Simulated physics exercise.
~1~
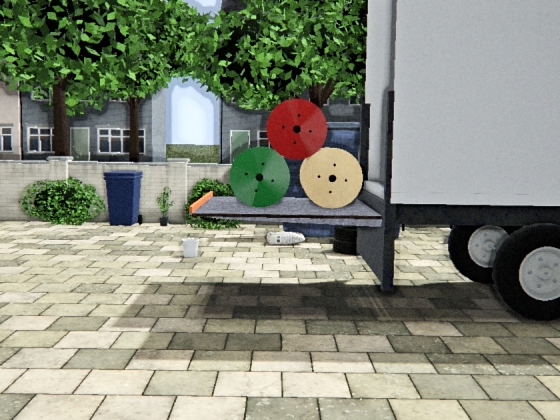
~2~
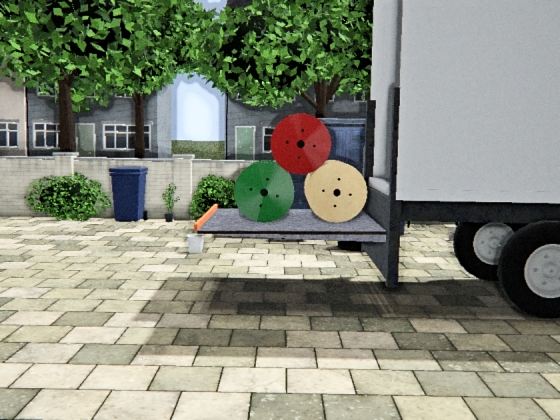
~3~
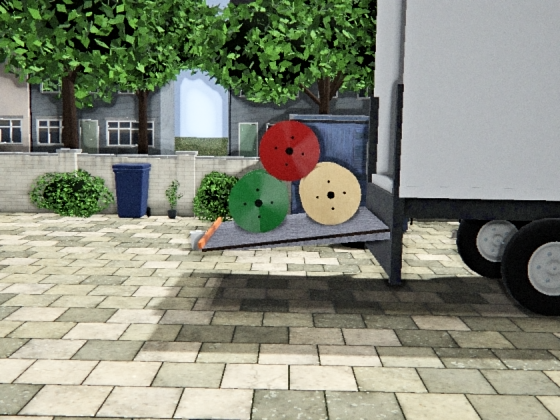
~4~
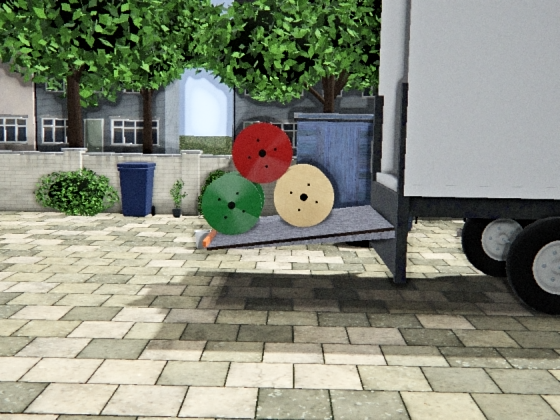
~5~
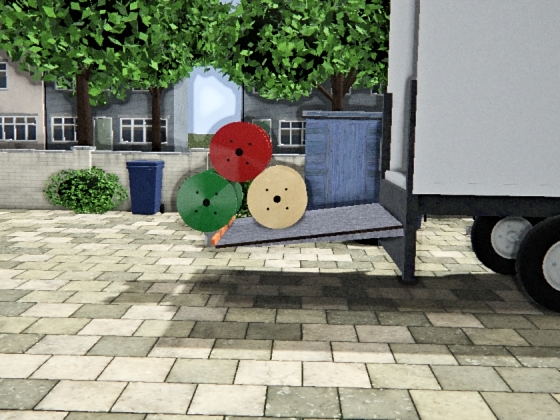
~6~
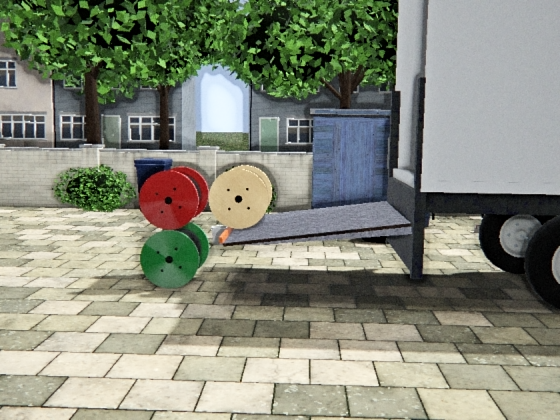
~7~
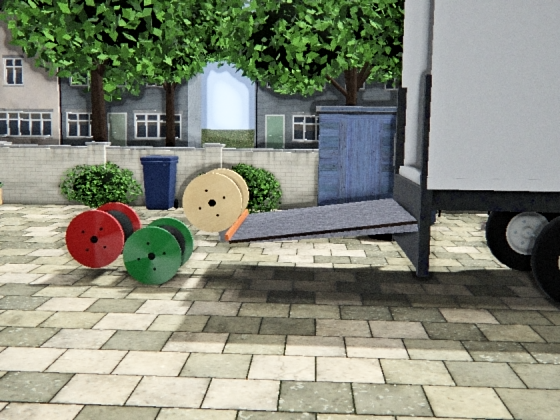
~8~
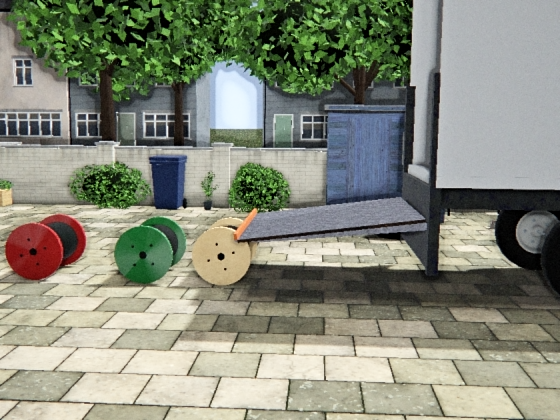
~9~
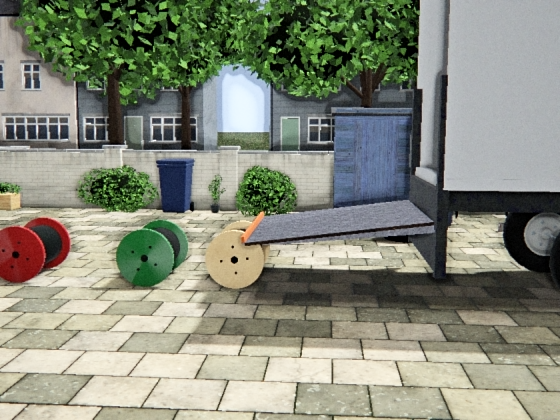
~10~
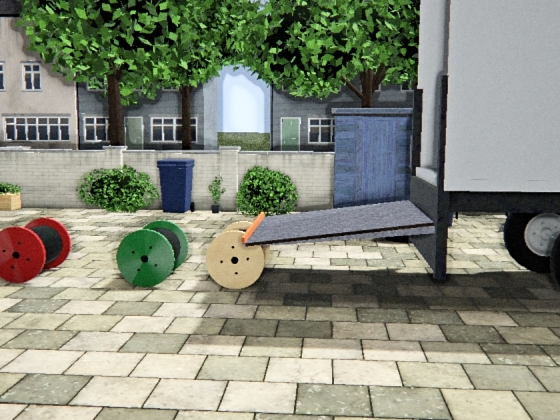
A truck's lift plate tilts, and three cable reels roll left off it onto the paving.
